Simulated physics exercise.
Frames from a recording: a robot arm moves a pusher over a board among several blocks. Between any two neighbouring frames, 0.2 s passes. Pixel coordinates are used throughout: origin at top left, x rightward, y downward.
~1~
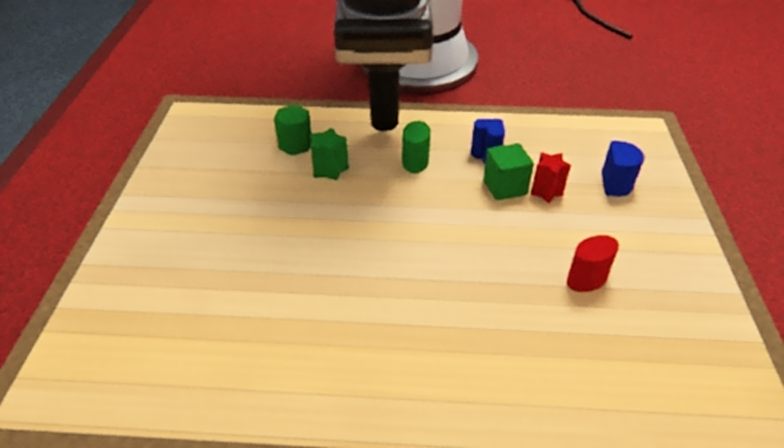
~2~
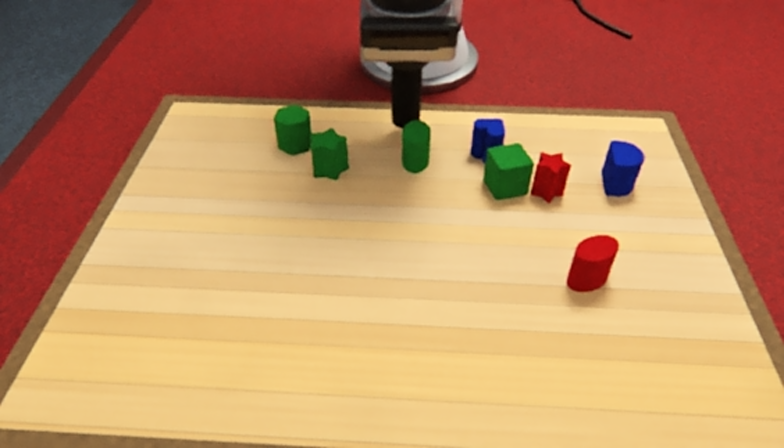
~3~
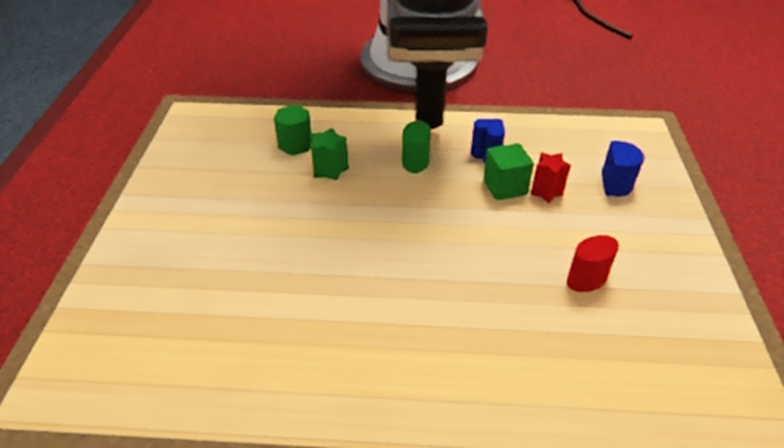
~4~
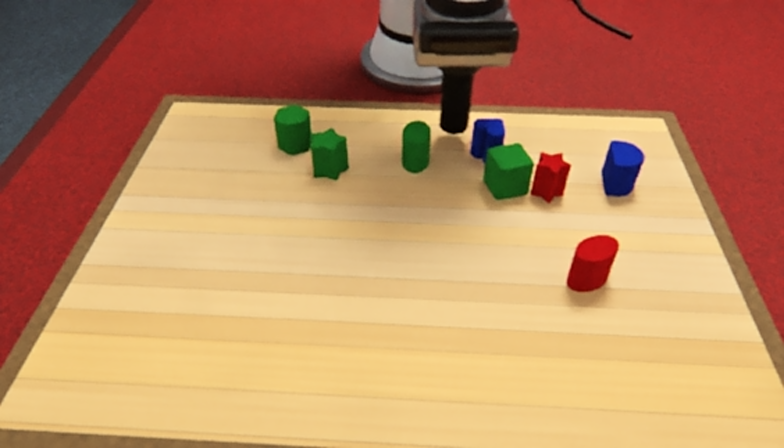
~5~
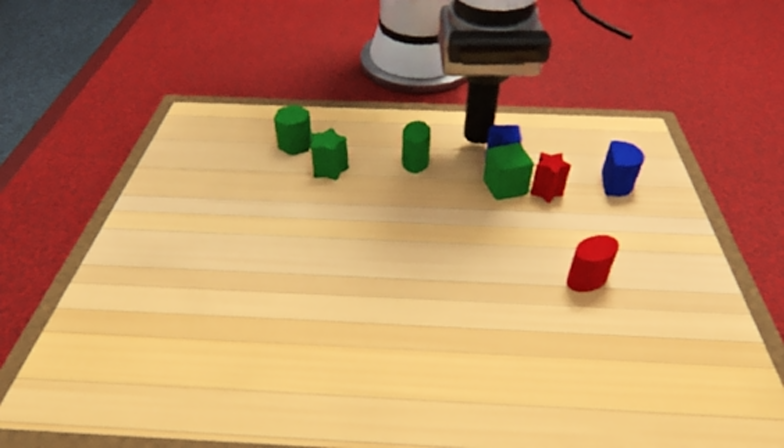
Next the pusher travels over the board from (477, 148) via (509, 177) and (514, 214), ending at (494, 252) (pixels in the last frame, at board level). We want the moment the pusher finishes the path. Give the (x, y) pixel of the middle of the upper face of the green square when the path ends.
The middle of its upper face will lie at (544, 220).
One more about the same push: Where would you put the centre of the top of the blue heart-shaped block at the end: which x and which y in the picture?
Around pixel (548, 148).
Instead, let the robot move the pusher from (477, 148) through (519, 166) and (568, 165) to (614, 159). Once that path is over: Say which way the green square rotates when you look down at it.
Looking down on the board, it turns clockwise.
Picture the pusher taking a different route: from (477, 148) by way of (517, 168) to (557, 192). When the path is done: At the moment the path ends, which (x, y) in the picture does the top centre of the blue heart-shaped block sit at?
In the picture, that point is around (592, 156).
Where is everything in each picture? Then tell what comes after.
Pusher tip (385, 123); block tops, green elliptical block (417, 131); blue heart-shaped block (492, 125); green square (511, 155); red star-shaped block (553, 161); red elliptical block (598, 247), in the first picture.
Pusher (406, 121); blocks unchanged, in the second picture.
Pusher (429, 121); blocks unchanged, in the third picture.
Pusher (454, 126); blocks unchanged, in the fourth picture.
Pusher (478, 135); green elliptical block (417, 131); blue heart-shaped block (507, 131); green square (511, 155); red star-shaped block (553, 161); red elliptical block (598, 247), in the fifth picture.
What follows on the original path. One third of the way, pusher (511, 165); blue heart-shaped block (544, 147), turned 85° anticlockwise; green square (524, 170), turned 30° clockwise; red star-shaped block (559, 164), turned 25° anticlockwise.
Two thirds of the way, pusher (516, 200); blue heart-shaped block (548, 148), turned 100° anticlockwise; green square (540, 206); red star-shaped block (561, 166), turned 30° anticlockwise.
At the end, pusher (496, 239); green elliptical block in place; blue heart-shaped block (548, 148), turned 100° anticlockwise; green square (544, 220), turned 45° anticlockwise; red star-shaped block (561, 166), turned 30° anticlockwise; red elliptical block in place.
